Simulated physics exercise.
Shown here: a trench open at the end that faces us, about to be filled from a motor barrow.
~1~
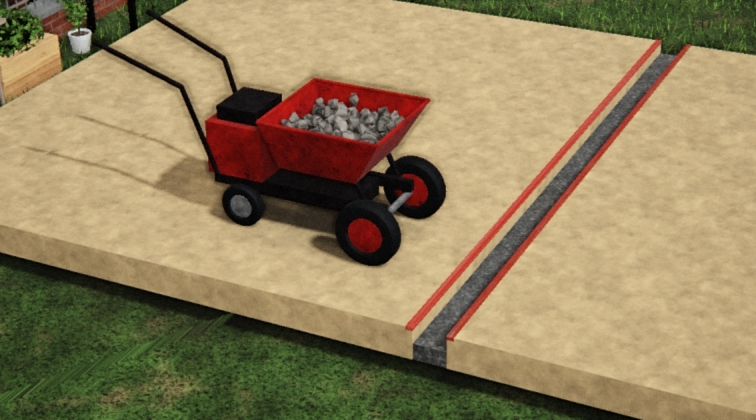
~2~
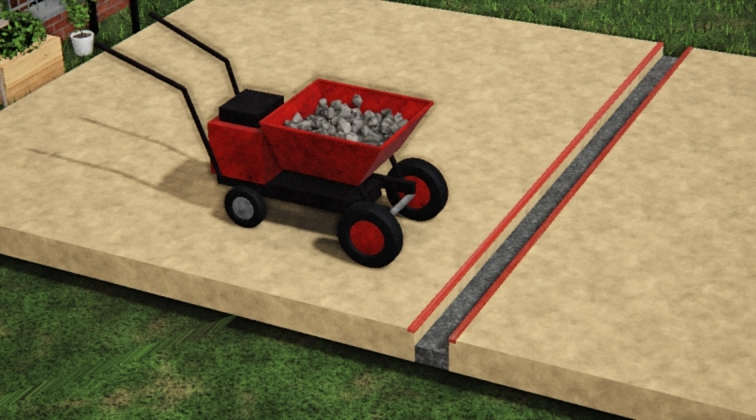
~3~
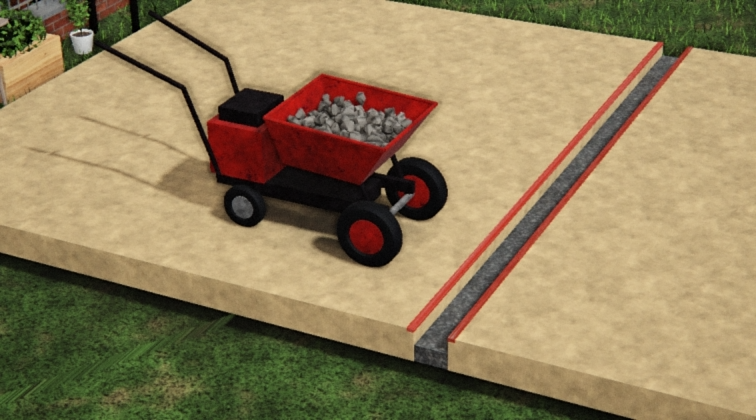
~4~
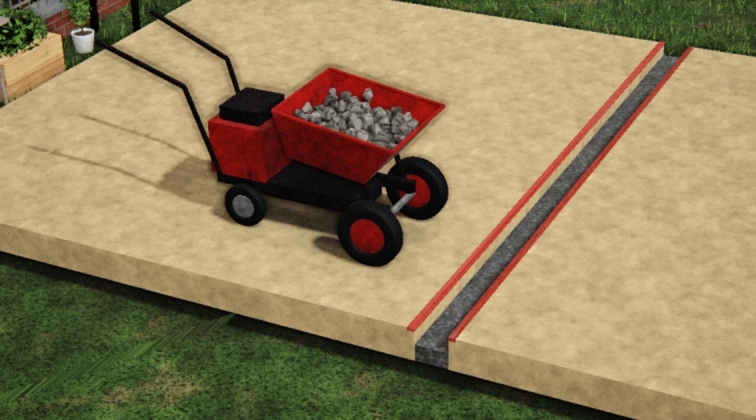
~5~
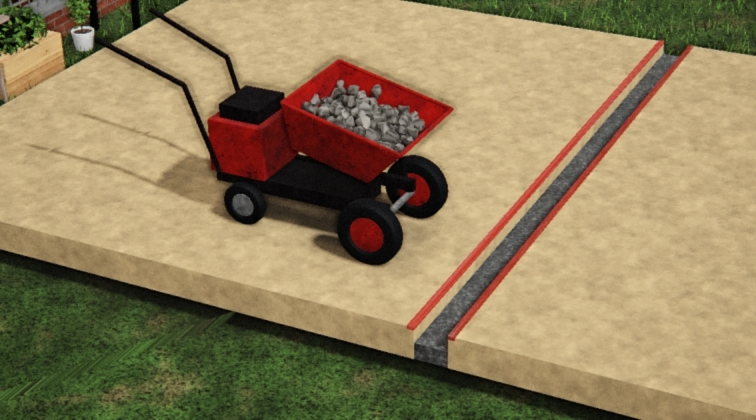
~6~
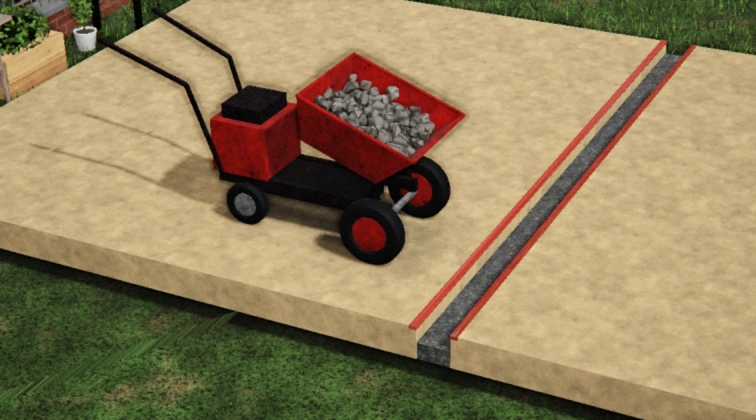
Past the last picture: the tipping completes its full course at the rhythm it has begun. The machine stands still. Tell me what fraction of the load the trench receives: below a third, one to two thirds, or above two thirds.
Ends up a third to two thirds.
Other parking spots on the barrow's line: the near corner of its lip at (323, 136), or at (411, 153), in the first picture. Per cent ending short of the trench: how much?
Try 1: 50 %. Try 2: 0 %.
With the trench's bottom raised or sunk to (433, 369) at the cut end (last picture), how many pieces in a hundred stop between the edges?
Estimate: Approx. 60 per cent.
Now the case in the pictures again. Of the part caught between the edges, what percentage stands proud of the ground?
Roughly 40 %.
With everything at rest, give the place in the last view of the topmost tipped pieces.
Close to (521, 244).
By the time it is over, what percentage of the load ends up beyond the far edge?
Roughly 50 percent of the pieces, I think.
Just after the last frame, skip tipped steeply; every one in the skip.
A moment on, skip tipped right over; the larger part in the skip; about a tenth in or heaped over the trench; roughly a quarter beyond it; just a few falling.
Further on, skip tipped right over; about a tenth in the skip; roughly half in or heaped over the trench; roughly half beyond it.
When it is over, skip tipped right over; just a few in the skip; just a few short of the trench; roughly half in or heaped over the trench; roughly half beyond it.
